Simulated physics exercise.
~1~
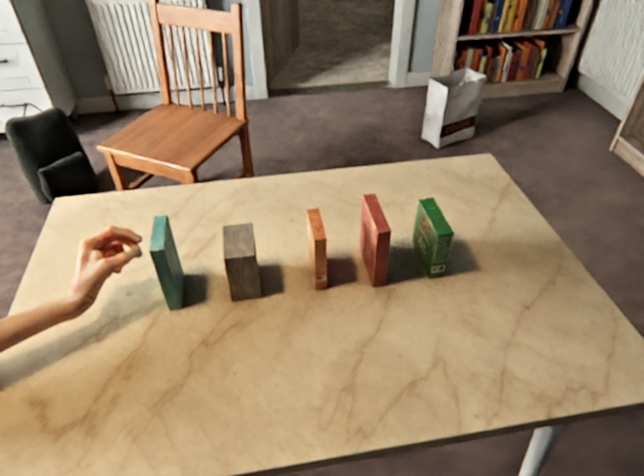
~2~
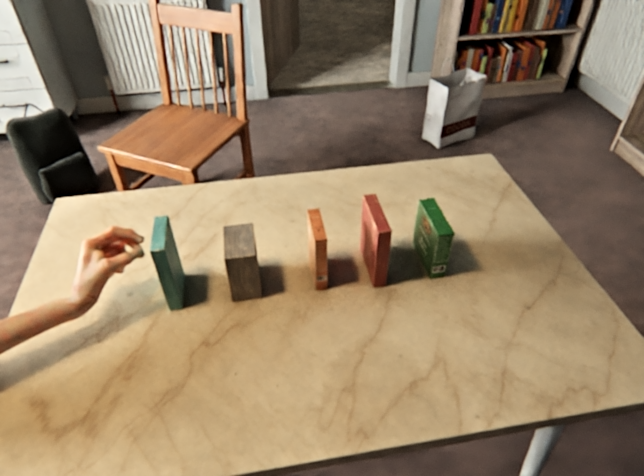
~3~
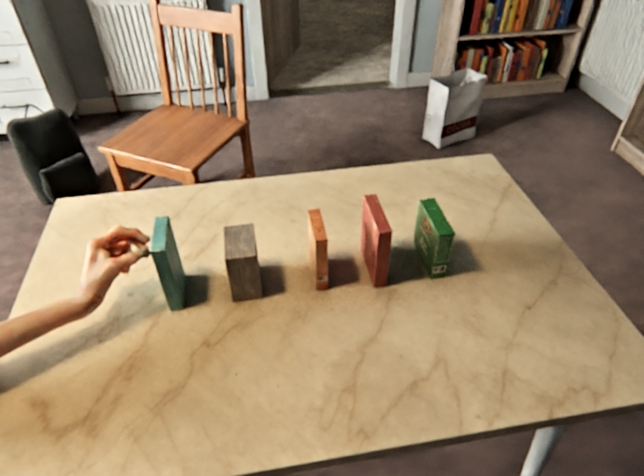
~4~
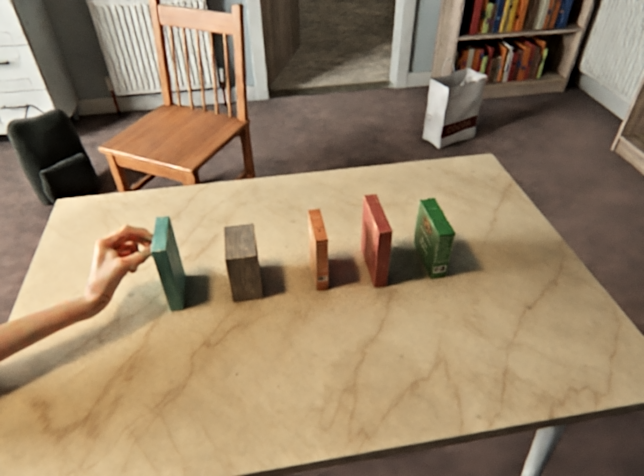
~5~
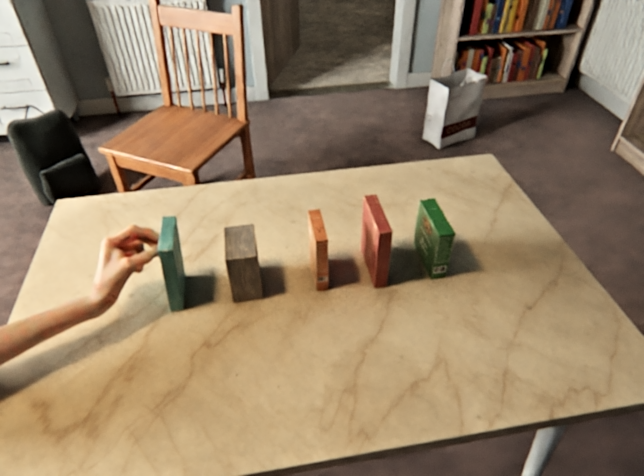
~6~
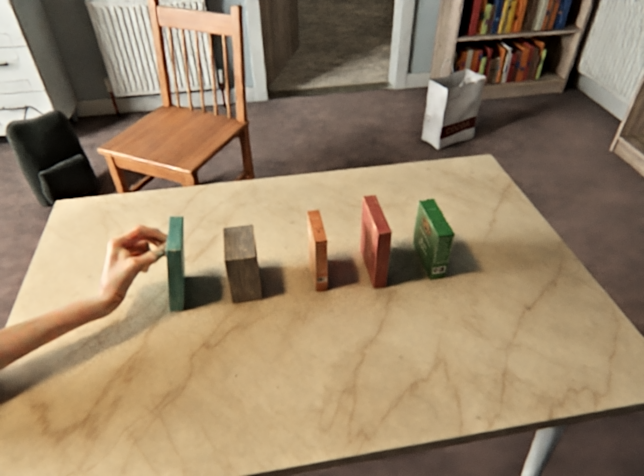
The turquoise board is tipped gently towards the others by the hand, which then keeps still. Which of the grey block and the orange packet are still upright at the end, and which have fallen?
My prediction: The grey block will stay up; the orange packet will stay up.
Then, 0.10 s later than the last frame, turquoise board 17° over.
Then, 0.20 s later than the last frame, turquoise board 31° over.
Then, 0.40 s later than the last frame, turquoise board 37° over.
When it is over, all 3 as before. End places, in pixels of the last picture, grey block near (243, 264), orange packet near (318, 251).
